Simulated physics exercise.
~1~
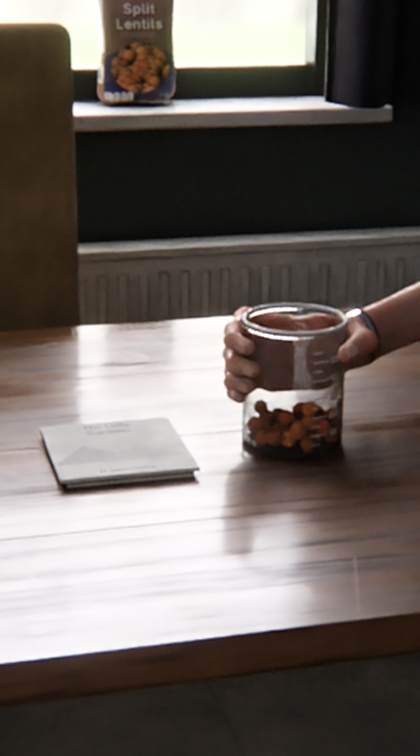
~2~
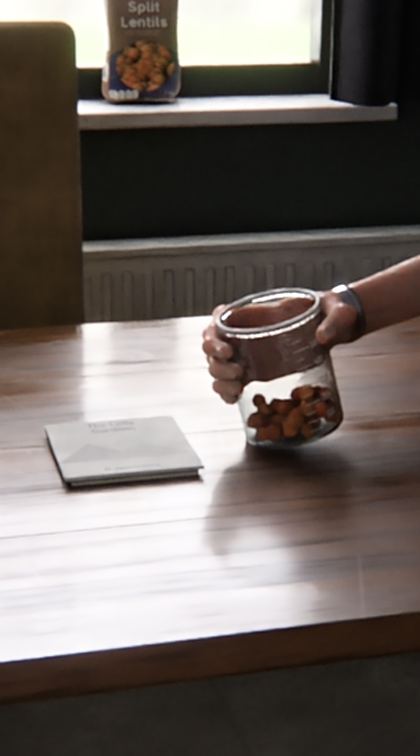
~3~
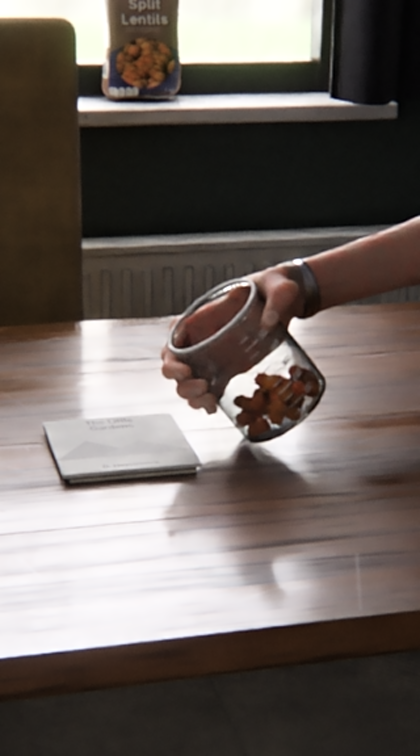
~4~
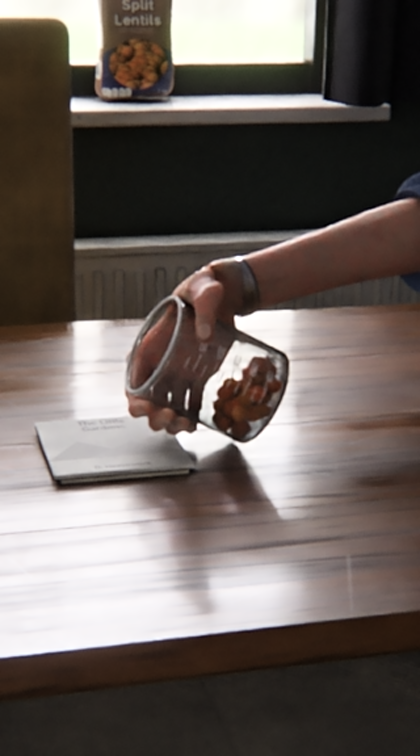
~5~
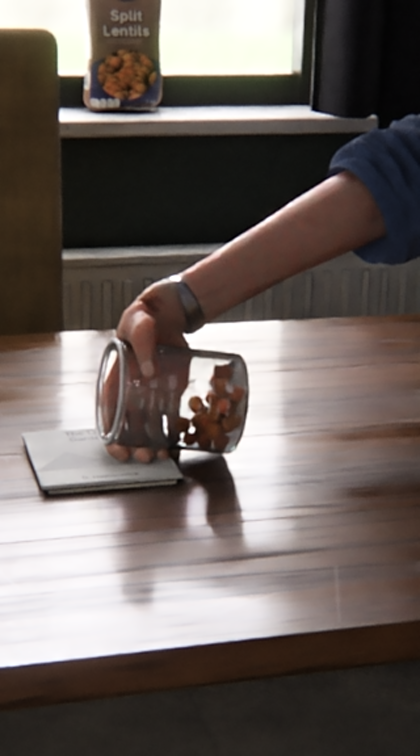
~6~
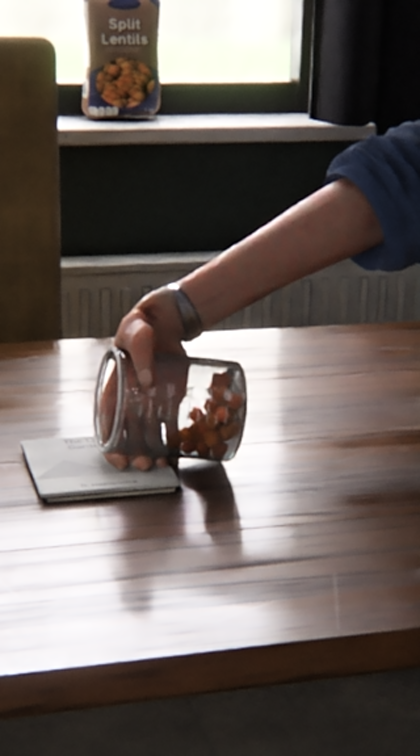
At first, a hand holds an open clear beaker upright on a wooden table, with small orange-brown pieces in the bottom and a low stack of thin books to its left. The hand begins to tip the beaker left, towards the stack. It leans further and further, and the loose pieces shift against the lower side near its base. The hand then lowers it almost flat, bringing the rim end down over the books. Finally, the beaker rests on its side against the stack, still held, with all the pieces inside.
